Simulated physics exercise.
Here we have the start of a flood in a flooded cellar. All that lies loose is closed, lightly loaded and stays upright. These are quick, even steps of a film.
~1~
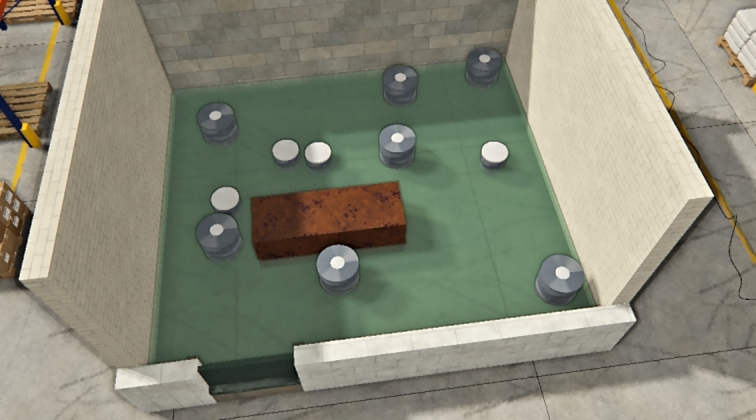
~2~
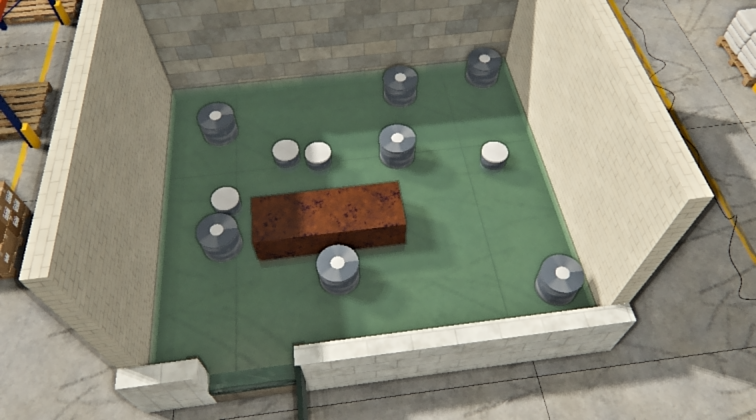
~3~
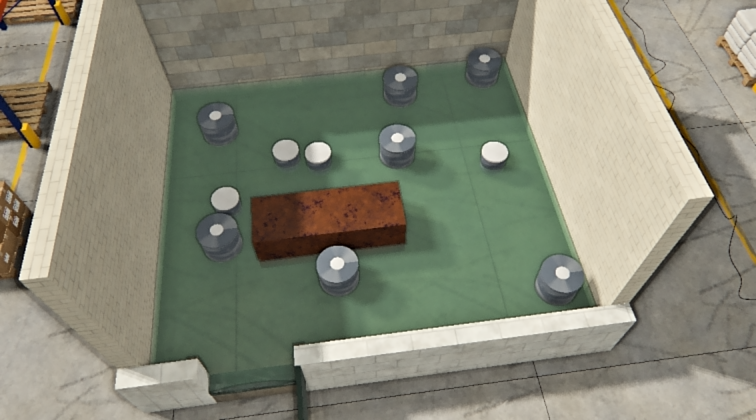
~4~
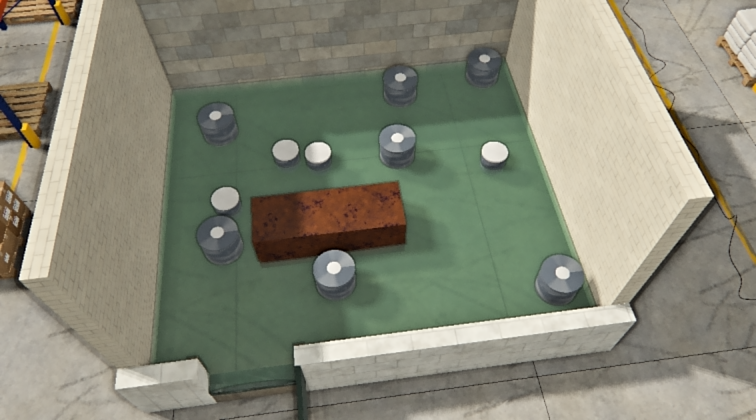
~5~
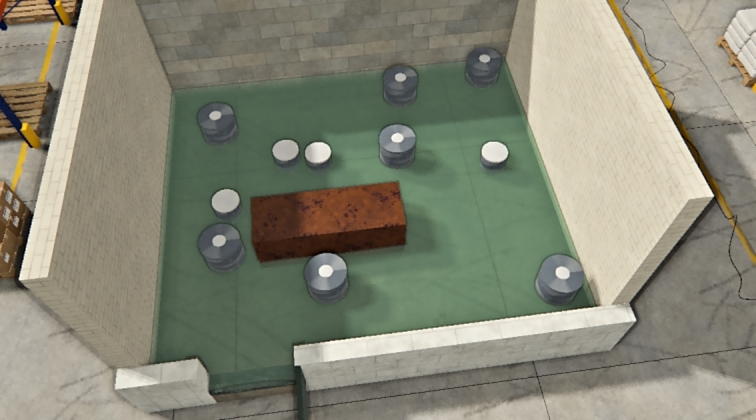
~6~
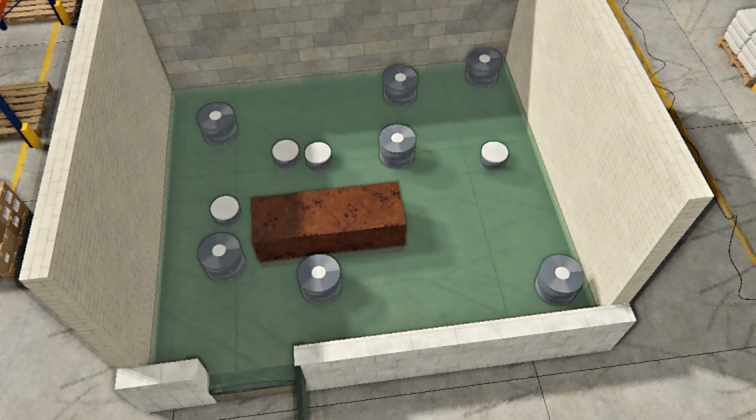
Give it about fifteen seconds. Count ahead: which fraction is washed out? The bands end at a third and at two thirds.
Share: Not even a third.
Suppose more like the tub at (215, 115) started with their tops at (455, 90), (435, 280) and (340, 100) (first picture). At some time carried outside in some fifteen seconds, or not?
One after the other: Still in, washed out, inside.
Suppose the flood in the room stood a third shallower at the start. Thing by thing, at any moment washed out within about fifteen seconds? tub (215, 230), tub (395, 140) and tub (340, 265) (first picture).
As listed: Through, still in, gone.
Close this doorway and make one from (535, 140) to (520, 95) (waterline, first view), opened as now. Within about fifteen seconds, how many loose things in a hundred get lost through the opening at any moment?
Close to 40 %.
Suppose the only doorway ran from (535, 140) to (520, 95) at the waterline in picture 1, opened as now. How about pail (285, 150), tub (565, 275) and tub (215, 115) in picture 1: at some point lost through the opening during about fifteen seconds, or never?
One after the other: Inside, still in, kept in.
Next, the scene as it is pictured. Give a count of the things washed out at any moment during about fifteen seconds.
I count 3.
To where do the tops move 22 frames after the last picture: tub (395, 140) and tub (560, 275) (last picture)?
Around (407, 173) and (521, 296).
A moment on, 0 of 11 are out; 11 afloat.
Next, 2 of 11 are out; 9 afloat.
Later, 3 of 11 are out; 8 afloat.
In the end, 3 of 11 are out; 6 afloat.
